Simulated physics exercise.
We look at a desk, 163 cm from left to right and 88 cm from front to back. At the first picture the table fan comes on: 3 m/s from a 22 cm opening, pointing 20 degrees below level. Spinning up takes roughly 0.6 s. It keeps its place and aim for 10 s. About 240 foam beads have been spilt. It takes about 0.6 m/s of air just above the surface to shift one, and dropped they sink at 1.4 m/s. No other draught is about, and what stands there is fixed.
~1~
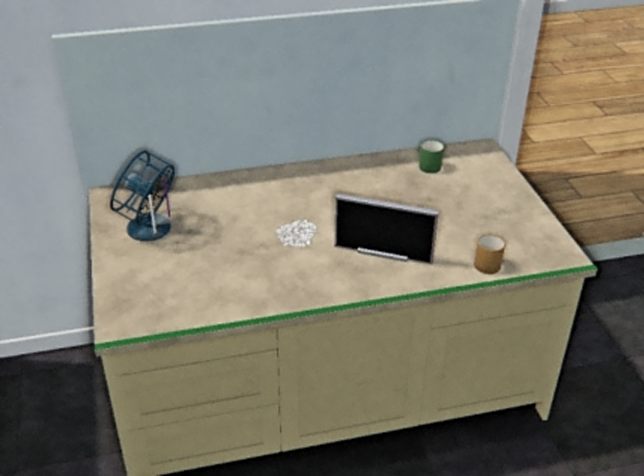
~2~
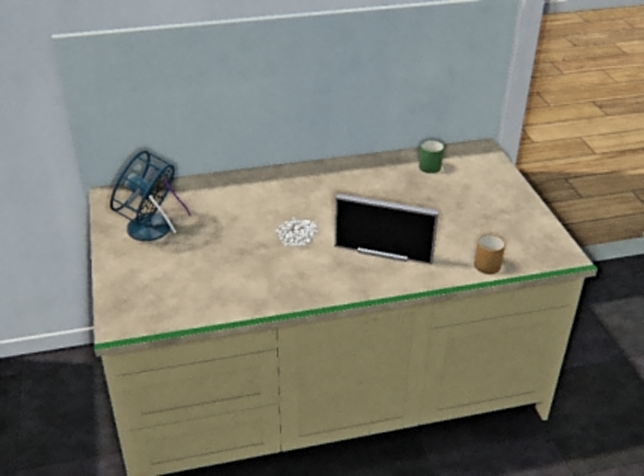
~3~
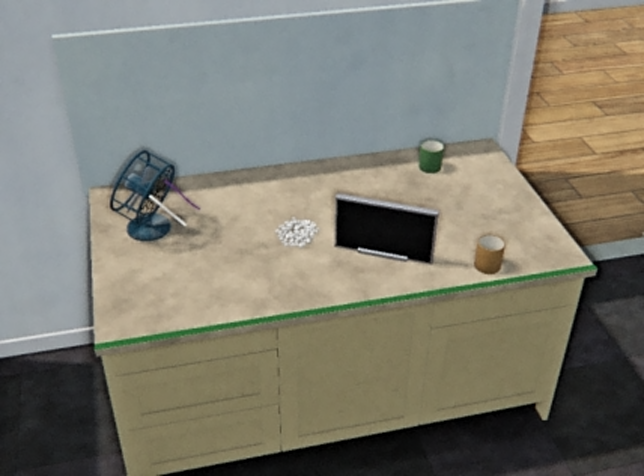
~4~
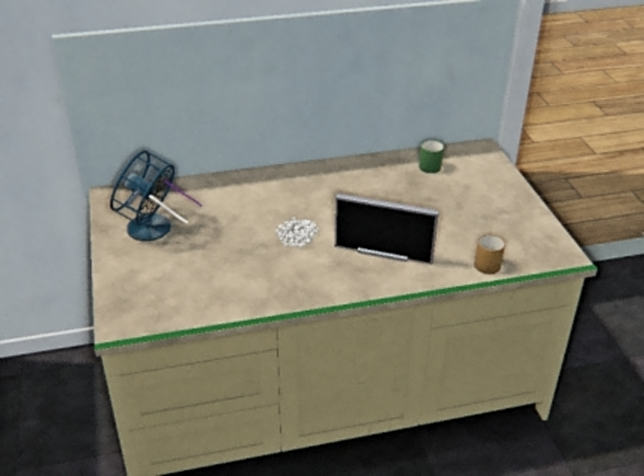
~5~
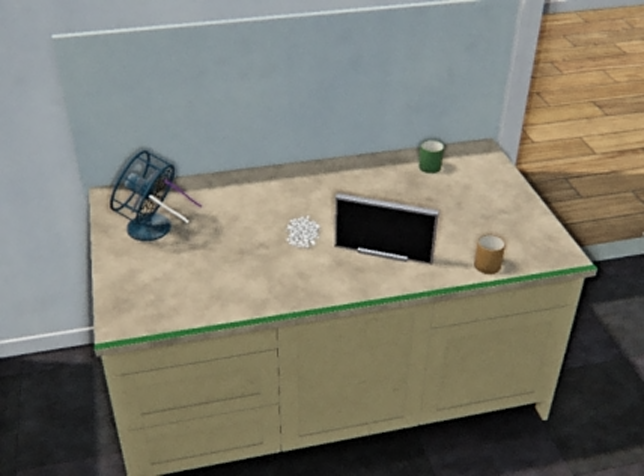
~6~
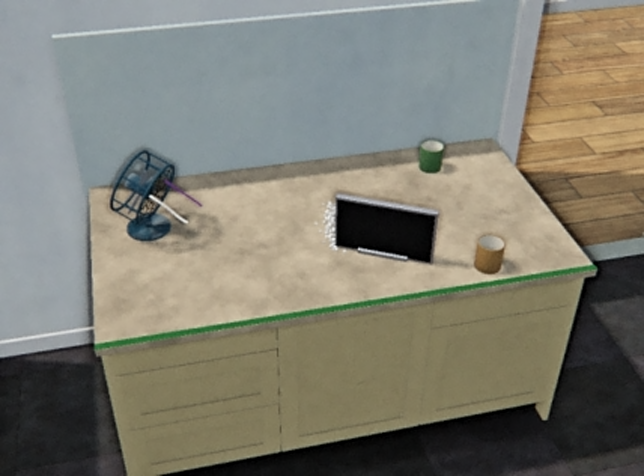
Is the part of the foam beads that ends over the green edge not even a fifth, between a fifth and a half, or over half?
Of the foam beads, under a fifth end over the green edge.
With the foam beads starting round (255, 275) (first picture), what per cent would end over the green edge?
It would be near 100 %.
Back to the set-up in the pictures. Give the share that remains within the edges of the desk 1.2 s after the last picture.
Some 30 per cent.
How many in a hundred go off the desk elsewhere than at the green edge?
Some 90 per cent.
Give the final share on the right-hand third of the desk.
Some 4 per cent.
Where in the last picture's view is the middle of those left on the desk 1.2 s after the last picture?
Near (464, 177).
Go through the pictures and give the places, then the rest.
In the first picture, the middle of the foam beads is near (298, 233), none has stirred yet and the mouth of the table fan is at (143, 188).
In the second picture, the middle of the foam beads is near (298, 232), none has stirred yet and the green edge is centred on (362, 307).
In the third picture, the middle of the foam beads is near (298, 232), none has stirred yet, the top of a laptop is at (387, 203) and the top of a mug is at (491, 242).
In the fourth picture, the middle of the foam beads is near (298, 232) and none has stirred yet.
In the fifth picture, the middle of the foam beads is near (301, 232), the farthest in sight from the table fan is at (318, 239) and about 40 % have left their places.
In the sixth picture, the middle of the foam beads is near (336, 226), the farthest in sight from the table fan is at (345, 252) and all have left their places.
Then, 1.2 s after the last picture the count stands so, 6 % are over the green edge; the middle of those still in play is near (468, 177).
Then, 2.4 s after the last picture the count stands so, 6 % are over the green edge; the middle of those still in play is near (482, 171).
Then, 4.7 s after the last picture the count stands so, 6 % are over the green edge.
Then, 9.2 s after the last picture, at the end, 6 % are over the green edge.
